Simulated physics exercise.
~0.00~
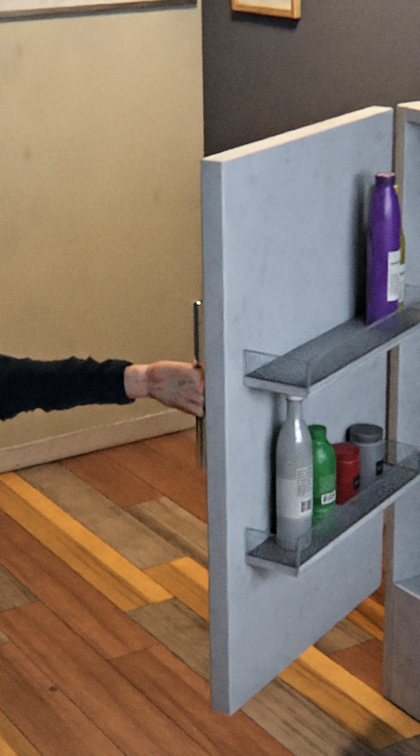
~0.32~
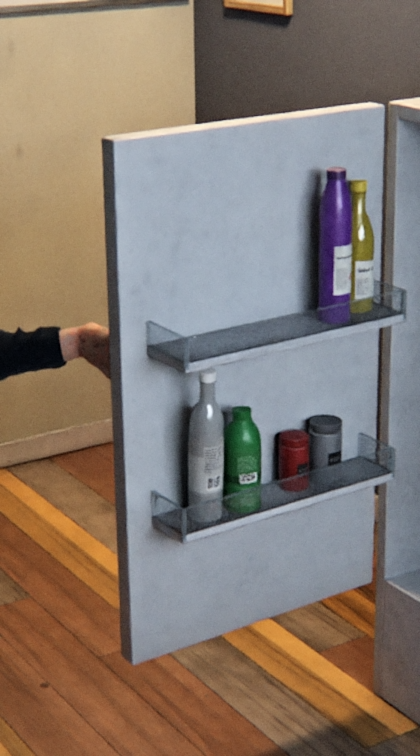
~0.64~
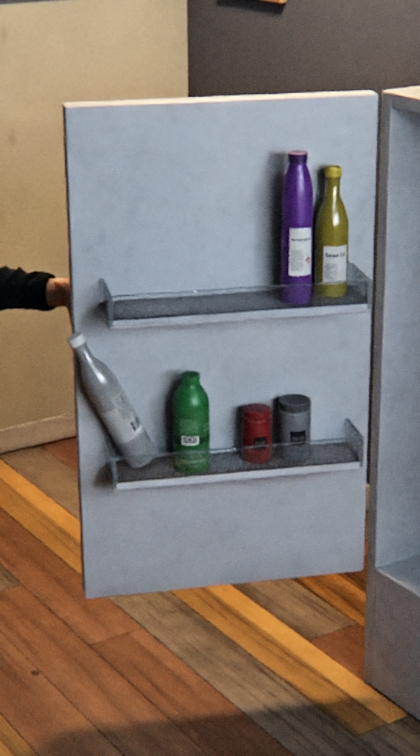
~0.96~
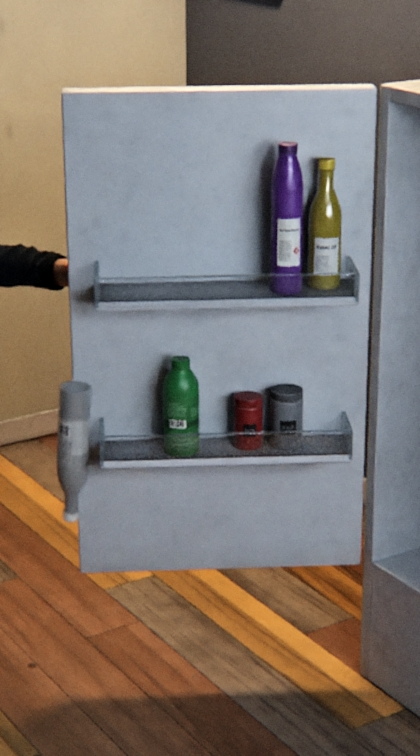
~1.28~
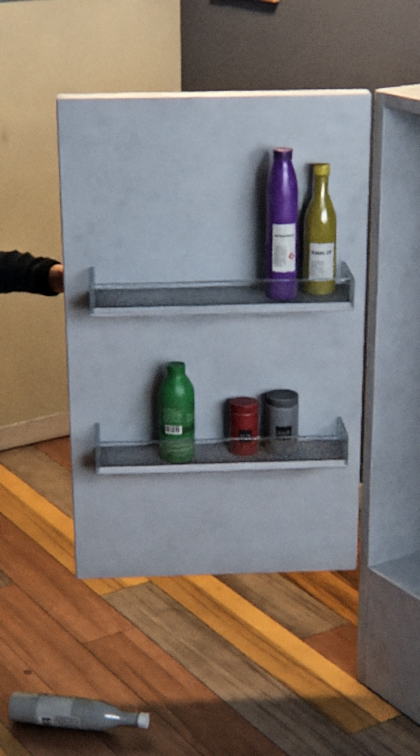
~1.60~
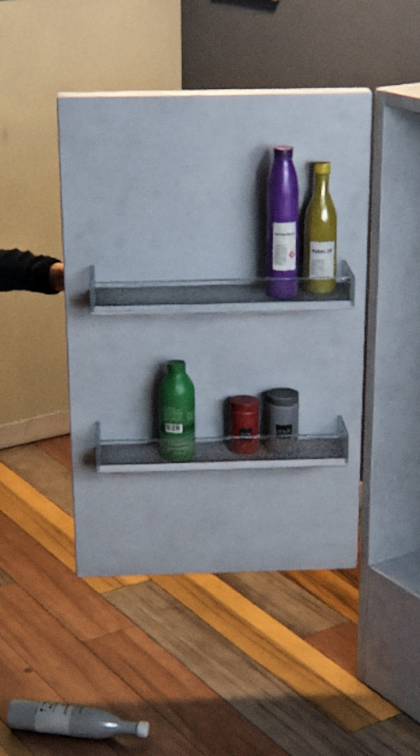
A hand pulled a fridge door wide open, swinging it toward the left, and the white bottle at the outer end of the lower rack tipped over the edge, fell upside down and ended lying on the wooden floor while the other containers stayed upright.
